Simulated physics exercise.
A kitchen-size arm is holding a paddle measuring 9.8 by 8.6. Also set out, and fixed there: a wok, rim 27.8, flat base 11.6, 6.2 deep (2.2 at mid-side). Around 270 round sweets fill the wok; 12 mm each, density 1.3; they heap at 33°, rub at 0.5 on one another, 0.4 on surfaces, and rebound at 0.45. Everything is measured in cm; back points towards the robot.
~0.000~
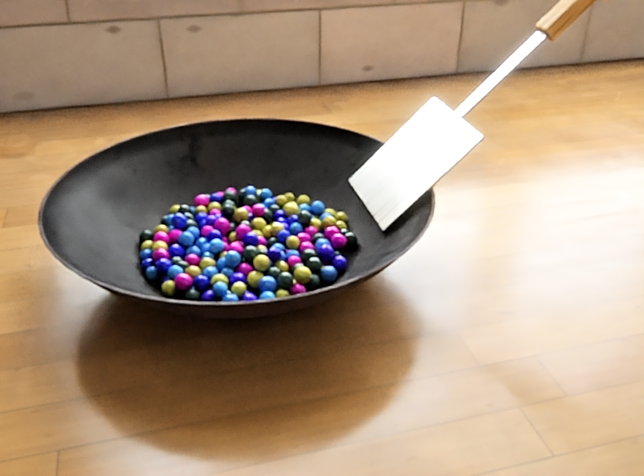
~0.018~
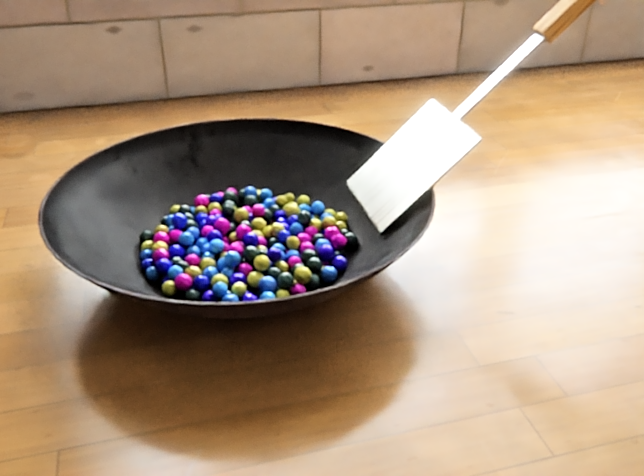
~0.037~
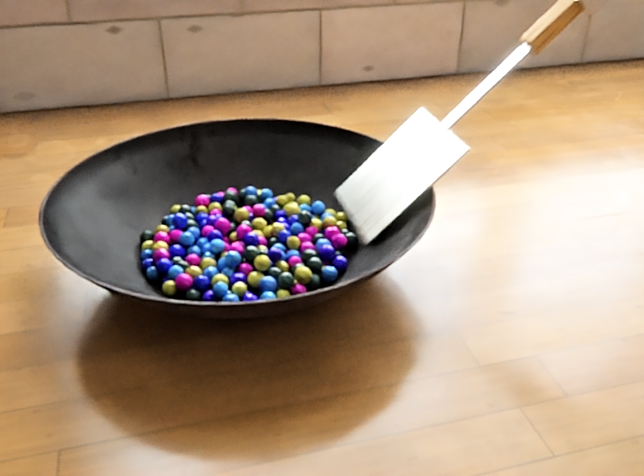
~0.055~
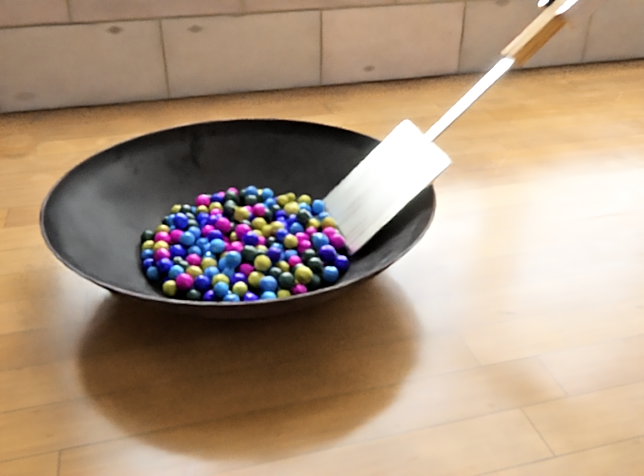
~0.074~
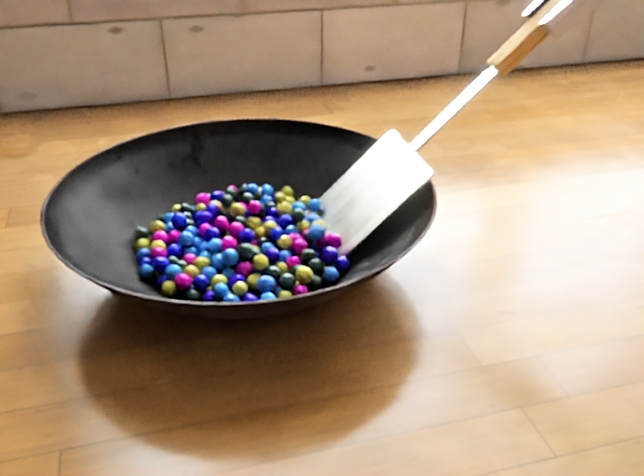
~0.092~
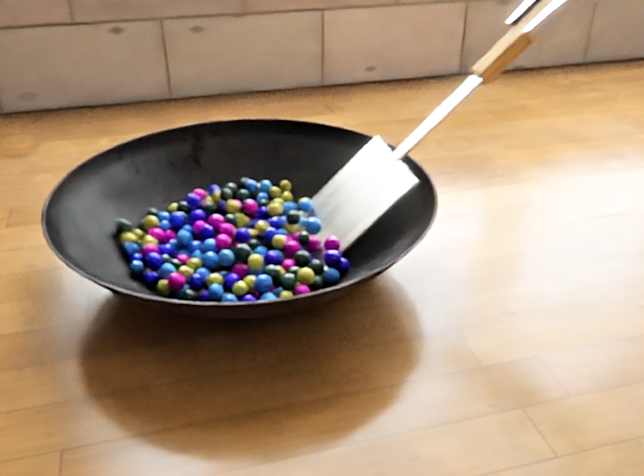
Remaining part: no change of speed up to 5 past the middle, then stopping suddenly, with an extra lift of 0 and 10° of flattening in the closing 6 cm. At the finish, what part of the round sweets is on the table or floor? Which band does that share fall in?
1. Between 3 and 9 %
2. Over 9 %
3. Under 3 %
3, under 3 %.
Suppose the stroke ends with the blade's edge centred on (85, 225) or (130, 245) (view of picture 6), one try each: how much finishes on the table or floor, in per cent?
Some 45 and 15 per cent.
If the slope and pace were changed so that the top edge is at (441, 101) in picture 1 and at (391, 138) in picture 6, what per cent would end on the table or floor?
Off the vessel, on the table or floor: Some 0 percent.
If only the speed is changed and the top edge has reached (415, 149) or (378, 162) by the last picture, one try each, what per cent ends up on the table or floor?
That comes to some 0 and some 0 percent, in that order.
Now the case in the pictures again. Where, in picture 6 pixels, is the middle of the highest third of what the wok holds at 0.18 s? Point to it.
About pixel (148, 244).
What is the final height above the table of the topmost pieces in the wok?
Top of the heap: Roughly 6.5 cm above the table top.
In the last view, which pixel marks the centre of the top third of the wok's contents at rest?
Centre: Roughly (130, 236).
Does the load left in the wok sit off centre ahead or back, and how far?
About 5.0 centimetres ahead.
After 0.14 s, sloping 43°, highest piece 6 above the table; 269 in the wok.
After 0.18 s, sloping 38°, highest piece 6 above the table; 269 in the wok.
After 0.41 s, sloping 33°, highest piece 6 above the table; 269 in the wok.
After 1.46 s, sloping 33°, highest piece 6 above the table; 269 in the wok.
In the end, 269 in the wok. That is 0 % on the table or floor.
